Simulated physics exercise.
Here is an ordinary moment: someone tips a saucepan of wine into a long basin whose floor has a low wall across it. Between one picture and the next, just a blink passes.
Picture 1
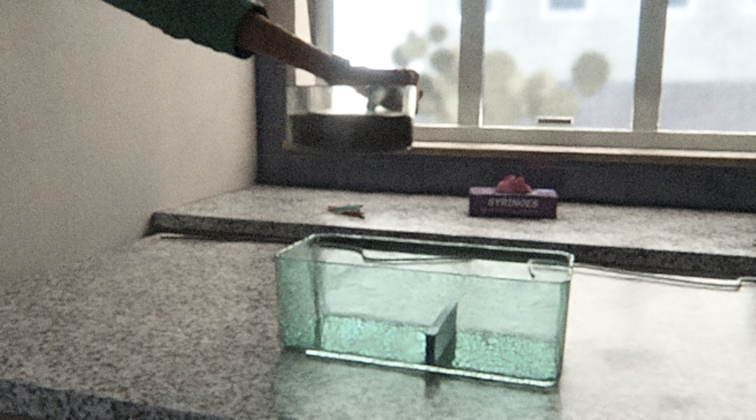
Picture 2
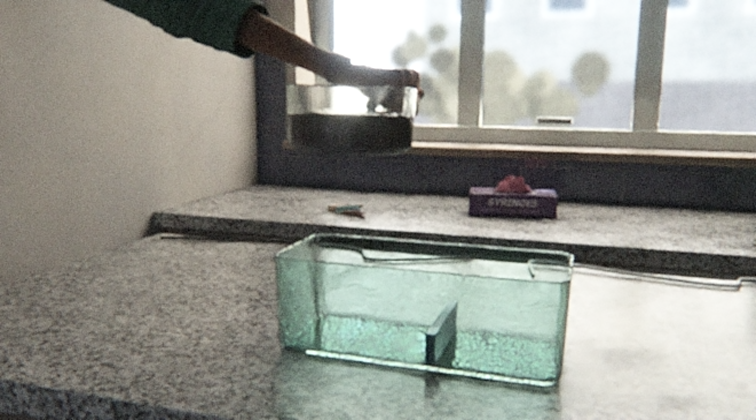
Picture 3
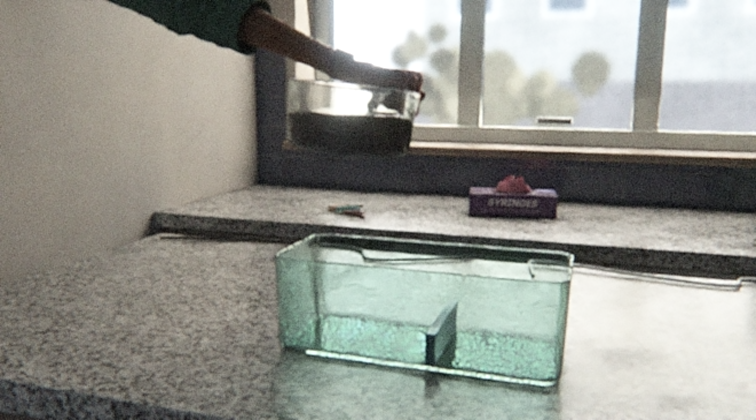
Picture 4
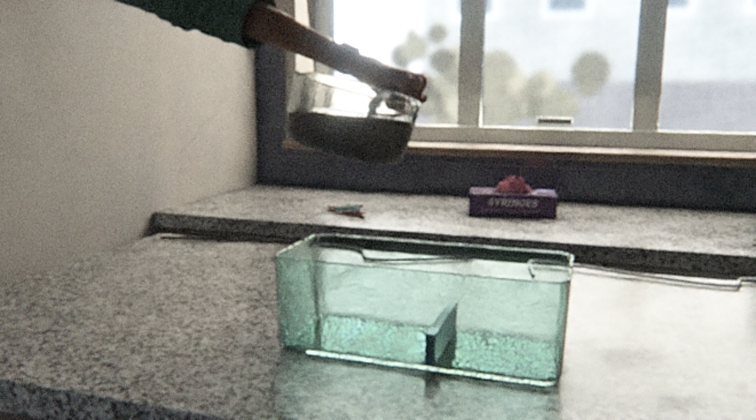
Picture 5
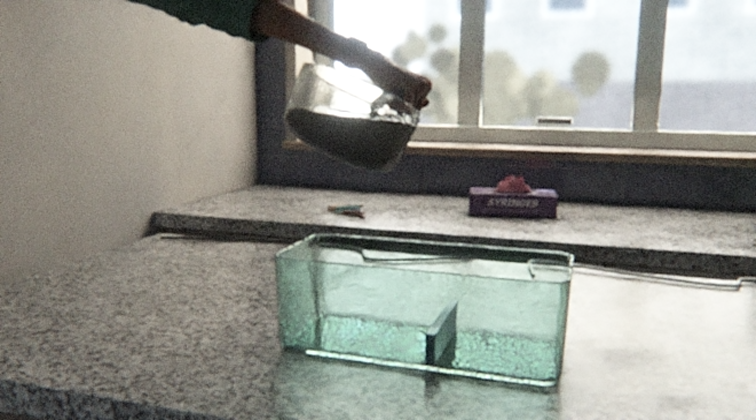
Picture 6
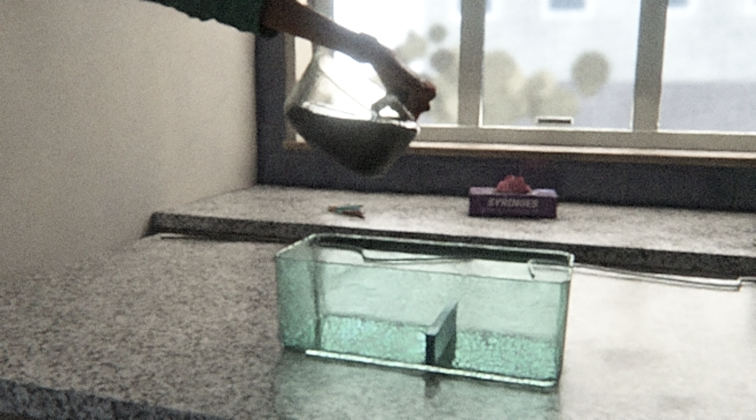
A hand in a green sleeve held a clear pan of dark liquid above a long greenish glass basin with a low wall inside, then tilted it steadily down to the right.
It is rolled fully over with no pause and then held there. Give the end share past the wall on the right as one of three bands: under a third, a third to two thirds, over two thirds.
Middle of three bands.
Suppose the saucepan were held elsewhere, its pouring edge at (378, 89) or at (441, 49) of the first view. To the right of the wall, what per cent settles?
10 and 75 per cent.
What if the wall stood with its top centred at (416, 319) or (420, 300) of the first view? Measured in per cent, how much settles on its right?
80 per cent first, then 85 per cent.
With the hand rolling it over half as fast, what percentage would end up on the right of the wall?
Near 65 in a hundred.
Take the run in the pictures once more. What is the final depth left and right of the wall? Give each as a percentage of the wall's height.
On the left it is 40 per cent, on the right 50.
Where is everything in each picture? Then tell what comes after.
In the first frame, tilt 0°; pouring edge (412, 89); surface from (298, 113) to (411, 115); the long basin's rim runs from (296, 246) to (571, 269); the wall's top is at (443, 317).
In the second frame, tilt 2°; pouring edge (413, 91); surface from (298, 112) to (411, 115).
In the third frame, tilt 7°; pouring edge (415, 97); surface from (298, 111) to (411, 117).
In the fourth frame, tilt 15°; pouring edge (417, 106); surface from (298, 109) to (412, 119).
In the fifth frame, tilt 25°; pouring edge (418, 119); surface from (297, 107) to (415, 122).
In the sixth frame, tilt 37°; pouring edge (416, 134); surface from (295, 101) to (419, 124).
A moment on, the tilt is 94° and 30 per cent is still to pour, 2 is left of the wall and 15 right of it.
Next, the tilt is 98° and 10 per cent is still to pour, 27 is left of the wall and 54 right of it.
Then the tilt is 98° and 2 per cent is still to pour, 44 is left of the wall and 47 right of it.
Later the tilt is 98° and 1 per cent is still to pour, 51 is left of the wall and 47 right of it.
At rest 52 per cent lies left of the wall, 46 right of it and 2 outside.
